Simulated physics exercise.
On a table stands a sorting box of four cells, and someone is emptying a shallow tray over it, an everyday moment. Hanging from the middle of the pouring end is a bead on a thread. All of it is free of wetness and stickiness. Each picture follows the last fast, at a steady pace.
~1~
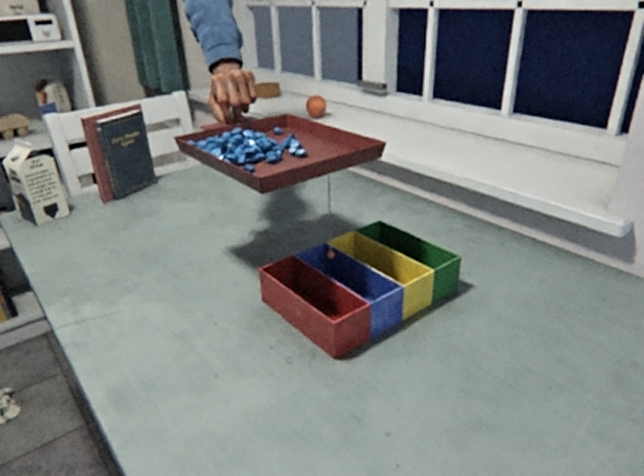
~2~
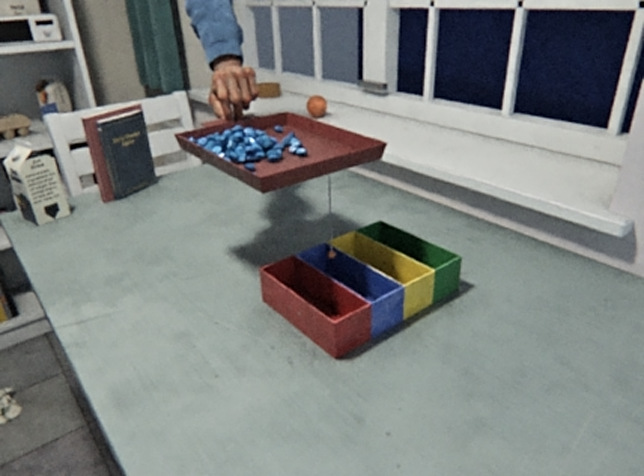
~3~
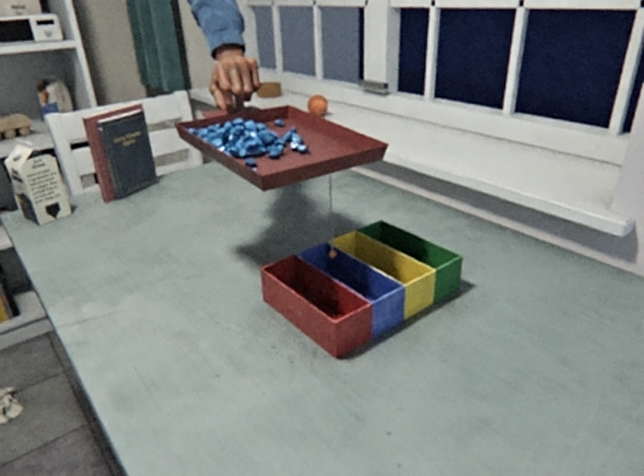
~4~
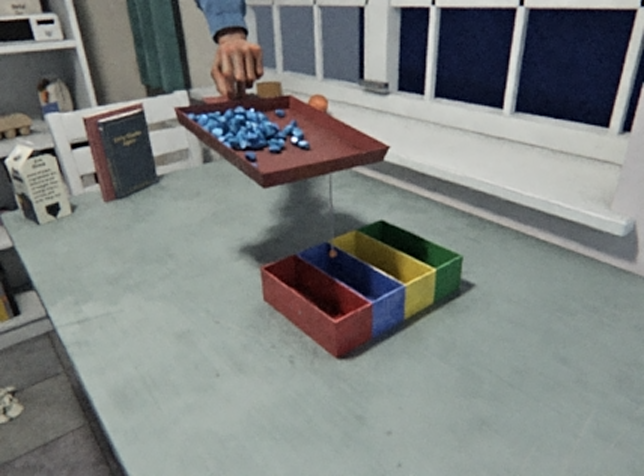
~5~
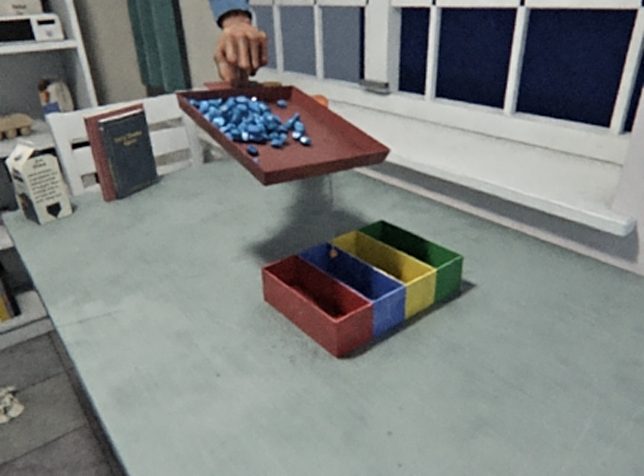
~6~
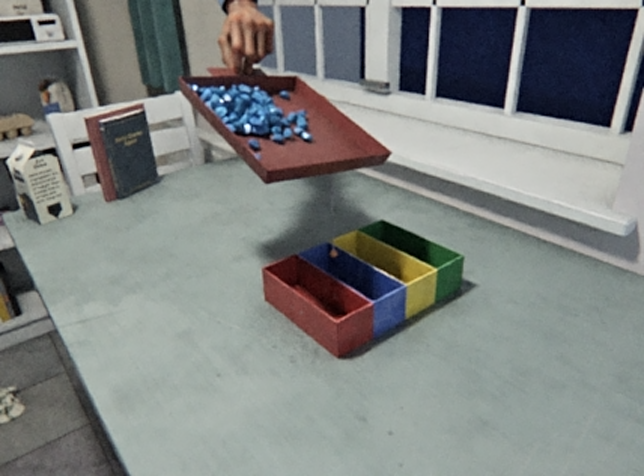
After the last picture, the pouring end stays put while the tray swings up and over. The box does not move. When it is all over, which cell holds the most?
The yellow cell holds the most.
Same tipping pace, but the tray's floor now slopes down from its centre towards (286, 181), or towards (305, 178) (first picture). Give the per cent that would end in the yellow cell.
Around 0 per cent first, around 0 per cent next.
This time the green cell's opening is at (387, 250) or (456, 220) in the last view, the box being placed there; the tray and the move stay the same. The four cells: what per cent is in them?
First 90 %, then 80 %.
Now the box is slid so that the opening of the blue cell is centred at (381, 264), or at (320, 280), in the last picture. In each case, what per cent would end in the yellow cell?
Respectively 40 percent and 20 percent.
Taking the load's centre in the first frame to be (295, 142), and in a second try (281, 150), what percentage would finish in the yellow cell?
Near 50 per cent and near 60 per cent.
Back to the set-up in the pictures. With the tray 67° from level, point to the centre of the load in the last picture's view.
The centre of the load shows up near (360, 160) in the last view.
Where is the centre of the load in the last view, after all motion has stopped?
I'd put the middle somewhere around (396, 290).
Shortly afterwards, tray tipped steeply; the bulk on the tray; near a quarter falling or outside the box.
Next, tray tipped past a quarter turn; near a quarter on the tray; near a quarter in the green cell; near a quarter in the yellow cell; a little in the blue cell; only a few in the red cell; near a quarter falling or outside the box.
Some moments later, tray tipped past a quarter turn; near a third in the yellow cell; near a quarter in the blue cell; near a quarter in the green cell; only a few in the red cell; a little falling or outside the box.
In the end, tray tipped past a quarter turn; near a third in the yellow cell; near a quarter in the blue cell; near a quarter in the green cell; only a few in the red cell; a little outside the box.
